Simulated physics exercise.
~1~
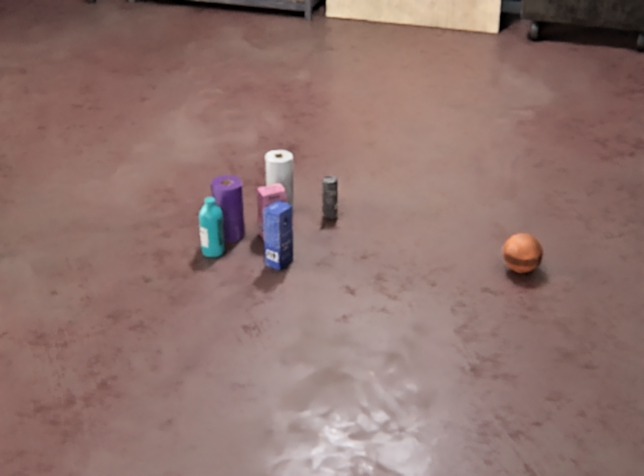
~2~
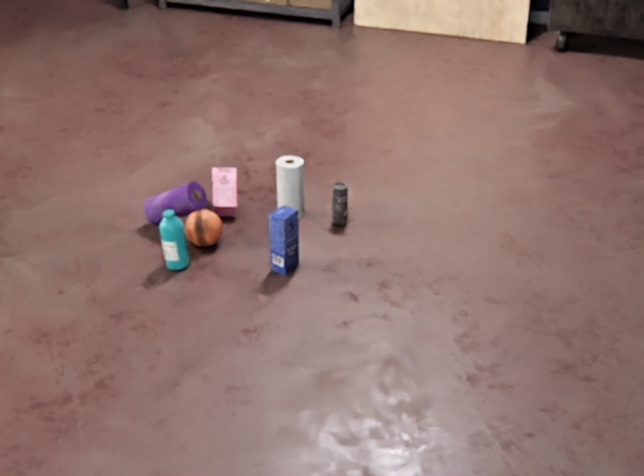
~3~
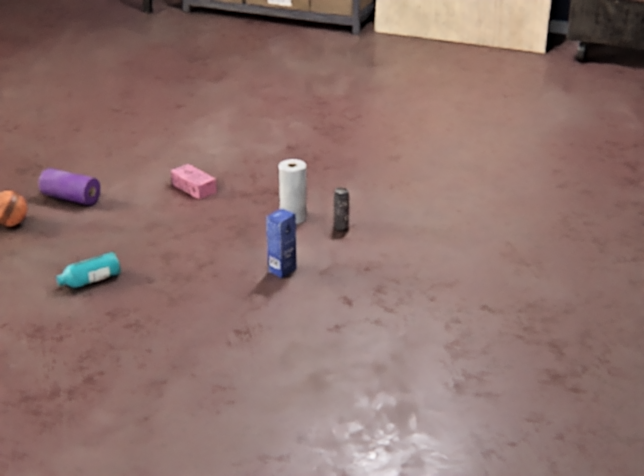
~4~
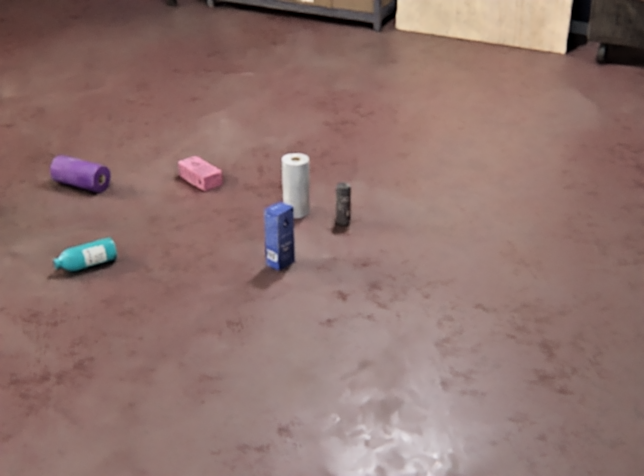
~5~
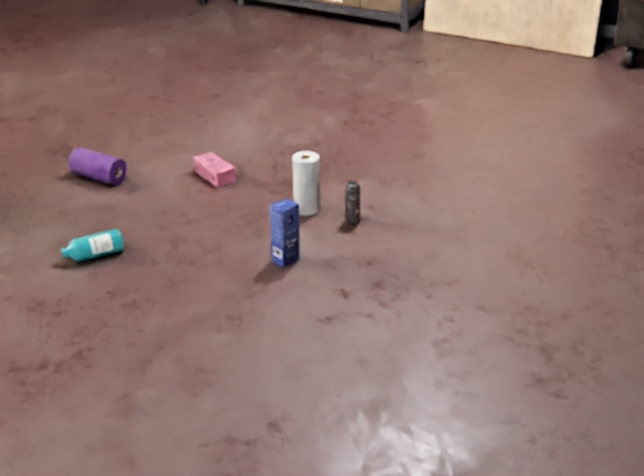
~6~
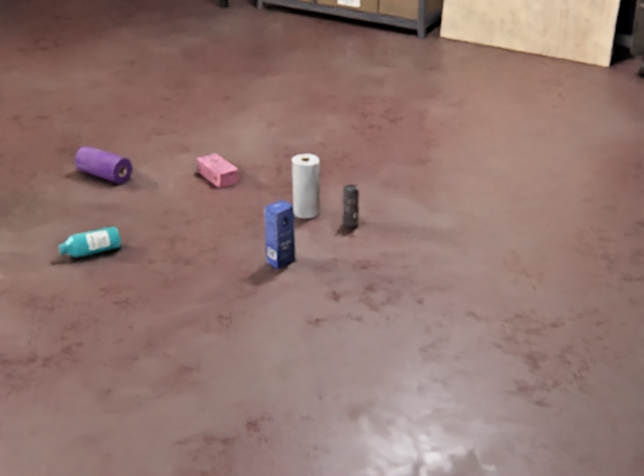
The clip opens on six upright objects grouped on a smooth reddish-brown floor, with an orange ball to their right. The ball moves left into the group, and the purple roll and pink carton tip over while the turquoise bottle is pushed left. The bottle then topples too, and all three end up lying spread out on the left as the ball reaches the left edge and passes out of view. The camera drifts slightly around the scene. At the end, the blue carton, white roll and grey can still stand, with the other three on their sides.
